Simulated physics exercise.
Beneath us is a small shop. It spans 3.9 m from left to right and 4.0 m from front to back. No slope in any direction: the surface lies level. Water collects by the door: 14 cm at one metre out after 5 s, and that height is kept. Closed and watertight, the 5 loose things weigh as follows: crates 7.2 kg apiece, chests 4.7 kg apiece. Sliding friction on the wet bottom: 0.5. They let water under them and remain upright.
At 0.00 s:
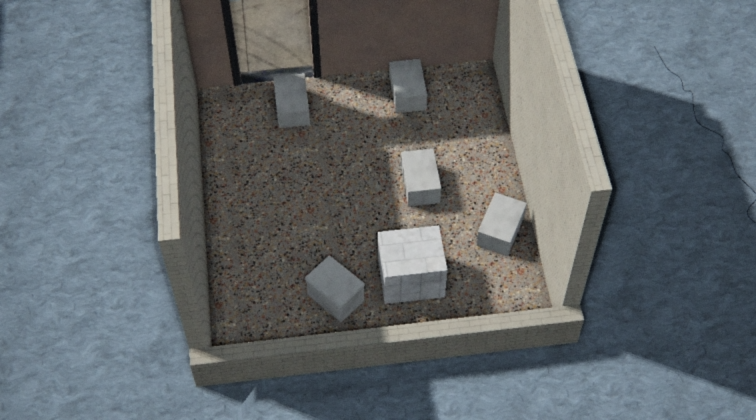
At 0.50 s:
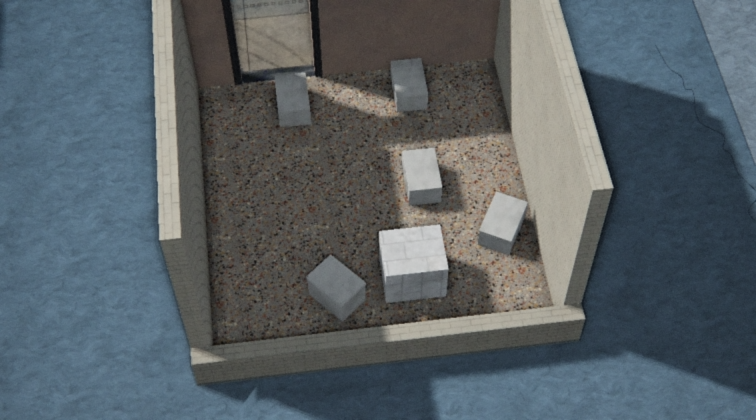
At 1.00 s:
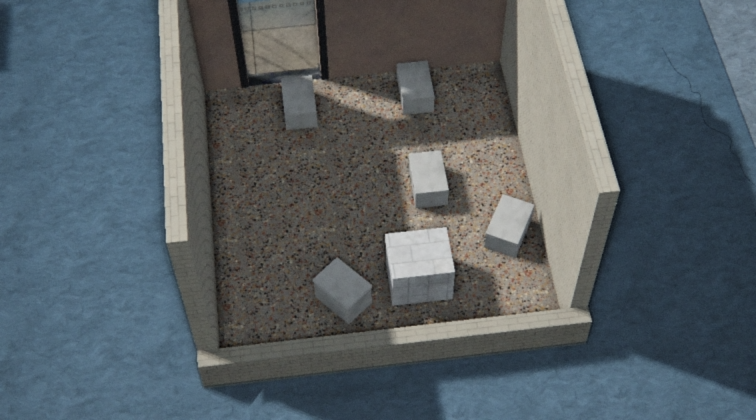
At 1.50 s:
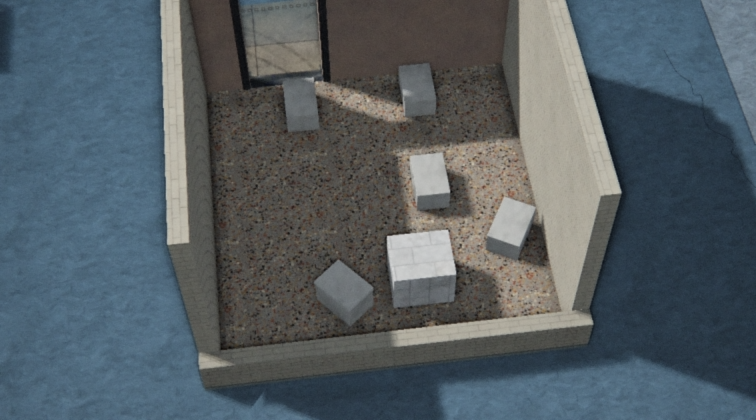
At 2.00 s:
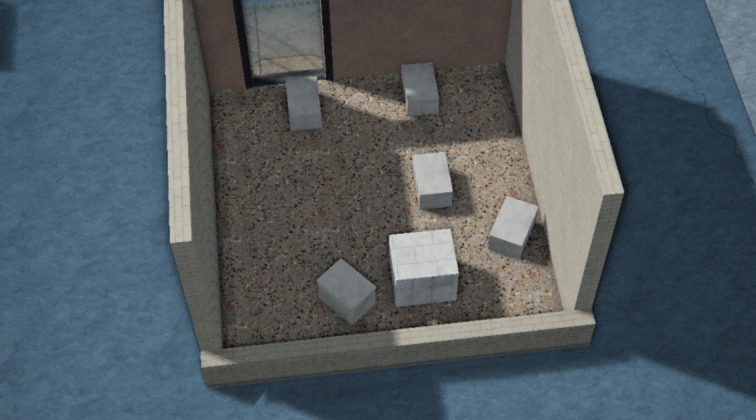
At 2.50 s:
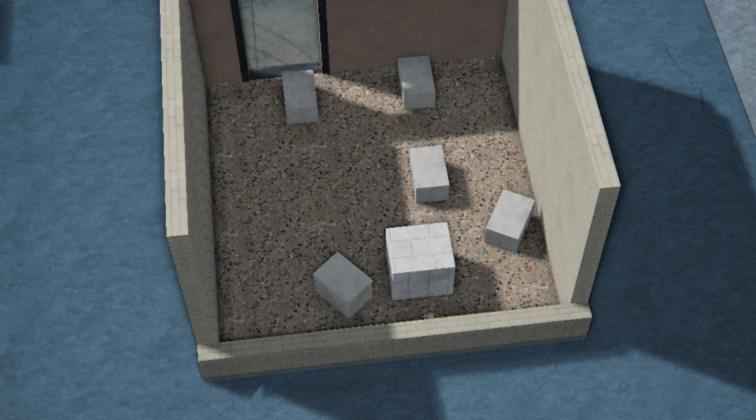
A small shop-like room with a speckled floor and pale walls, open at the top, is seen from high above against blue ground. Five grey-white blocks and a larger white tiled one stand scattered across the floor, with a dark-framed glass door in the brown back wall at upper left. The blocks stay in place while the camera shifts slightly, and the view through the door changes.
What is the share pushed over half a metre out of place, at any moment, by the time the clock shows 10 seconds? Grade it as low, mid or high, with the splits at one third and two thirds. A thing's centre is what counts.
Grade: Low, under a third.
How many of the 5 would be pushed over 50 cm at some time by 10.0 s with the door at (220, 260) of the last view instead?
You'd get 2 in that case.
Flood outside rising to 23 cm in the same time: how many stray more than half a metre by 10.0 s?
In that case 3 of them.
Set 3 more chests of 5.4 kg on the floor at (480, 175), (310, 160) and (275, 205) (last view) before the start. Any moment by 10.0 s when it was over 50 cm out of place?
For each in turn I get a smaller distance, a greater distance and a greater distance.
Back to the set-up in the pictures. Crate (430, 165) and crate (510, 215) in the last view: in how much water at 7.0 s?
2 and 0 cm.
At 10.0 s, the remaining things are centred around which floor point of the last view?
Mean position: Approximately (410, 203).
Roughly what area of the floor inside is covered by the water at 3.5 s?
0.5 m2.
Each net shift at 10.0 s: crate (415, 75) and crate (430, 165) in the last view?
They sit 0 cm and 10 cm away, in the order given.
After 3.5 s 0 of 5 are over 50 cm from their spots; 0 afloat.
After 4.5 s 0 of 5 are over 50 cm from their spots; 0 afloat.
After 7.0 s 1 of 5 are over 50 cm from their spots; 0 afloat.
After 10.0 s 1 of 5 are over 50 cm from their spots, and 1 have been at some point; 2 afloat.
